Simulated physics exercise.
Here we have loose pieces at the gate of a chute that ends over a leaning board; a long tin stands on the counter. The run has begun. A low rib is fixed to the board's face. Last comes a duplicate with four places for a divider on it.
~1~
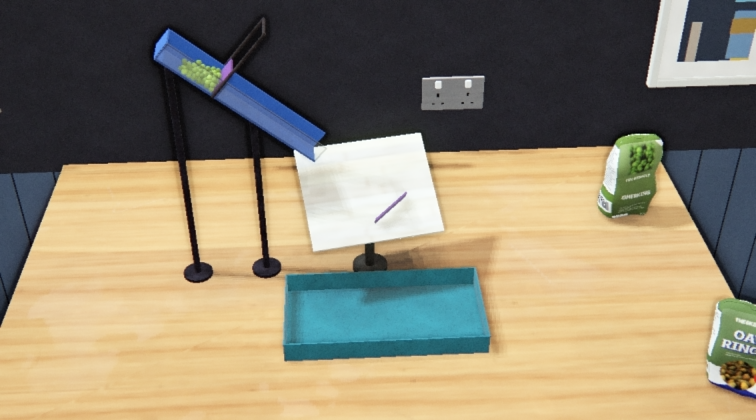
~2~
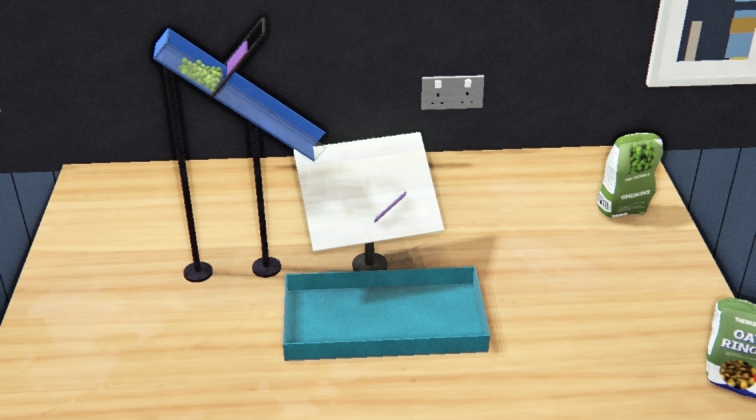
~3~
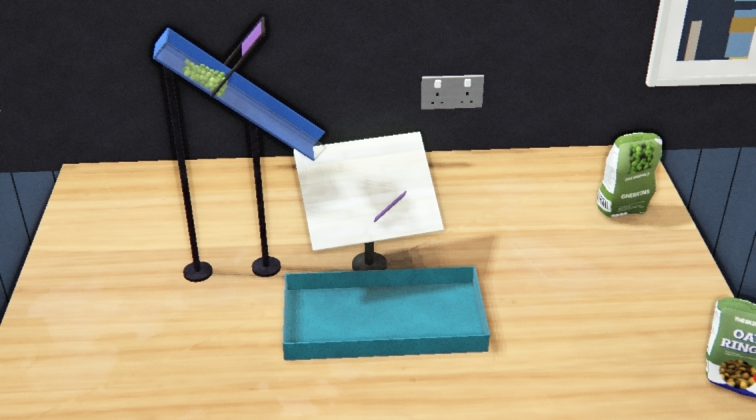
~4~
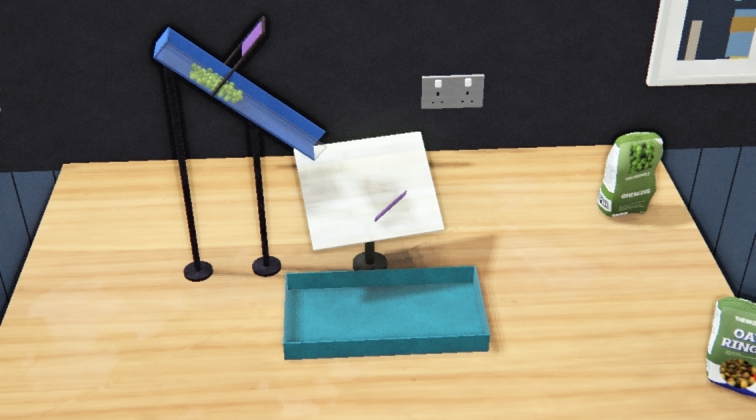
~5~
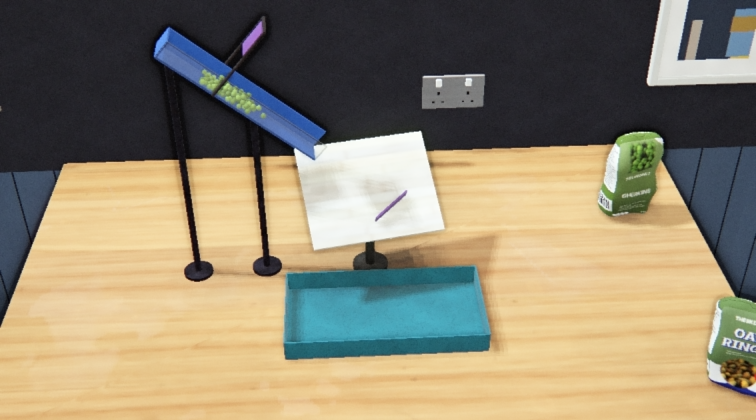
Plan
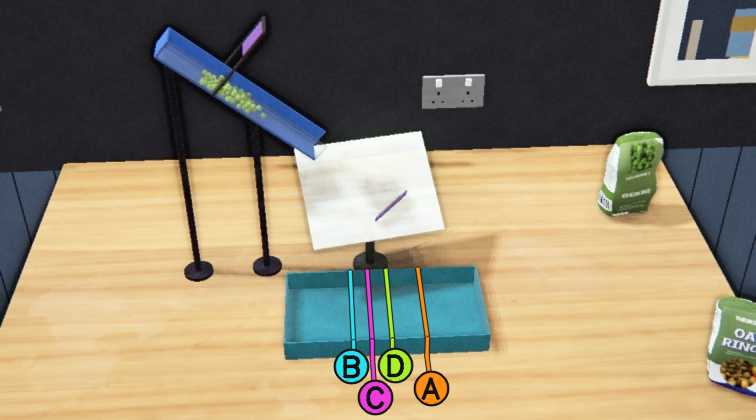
Green dried peas sliding down a blue chute as a purple gate opens, above a leaning white board and empty teal tin.
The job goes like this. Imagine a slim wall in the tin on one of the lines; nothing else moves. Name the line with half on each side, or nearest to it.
Line C.
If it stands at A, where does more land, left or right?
Left.
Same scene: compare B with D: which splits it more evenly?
That is line D.
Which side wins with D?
More lands on the left.
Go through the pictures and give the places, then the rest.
Load behind the gate at (204, 75), dried peas; lip of the chute at (314, 154), sloping fairly steeply, in the first picture.
Middle of the board at (369, 190), tilted fairly steeply; middle of its low edge at (380, 240); of its high edge at (358, 141), in the second picture.
Front corners of the tin at (283, 344) and (489, 335), empty; front of the load at (224, 87), in the third picture.
Middle of the load at (216, 87); its front at (237, 99), about a quarter of the way to the lip; rib from (407, 191) to (376, 218), in the fourth picture.
Middle of the load at (230, 94); its front at (263, 116), about half of the way to the lip, in the fifth picture.
On the marked copy, line A crosses the front rim at (427, 337); line B crosses the front rim at (353, 340); line C crosses the front rim at (372, 339); line D crosses the front rim at (392, 338).
With A, of what is caught, most on the left of the divider, a small part on the right.
With B, of what is caught, a small part on the left of the divider, nearly all on the right.
With C, of what is caught, about a third on the left of the divider, about two thirds on the right.
With D, of what is caught, most on the left of the divider, about a quarter on the right.
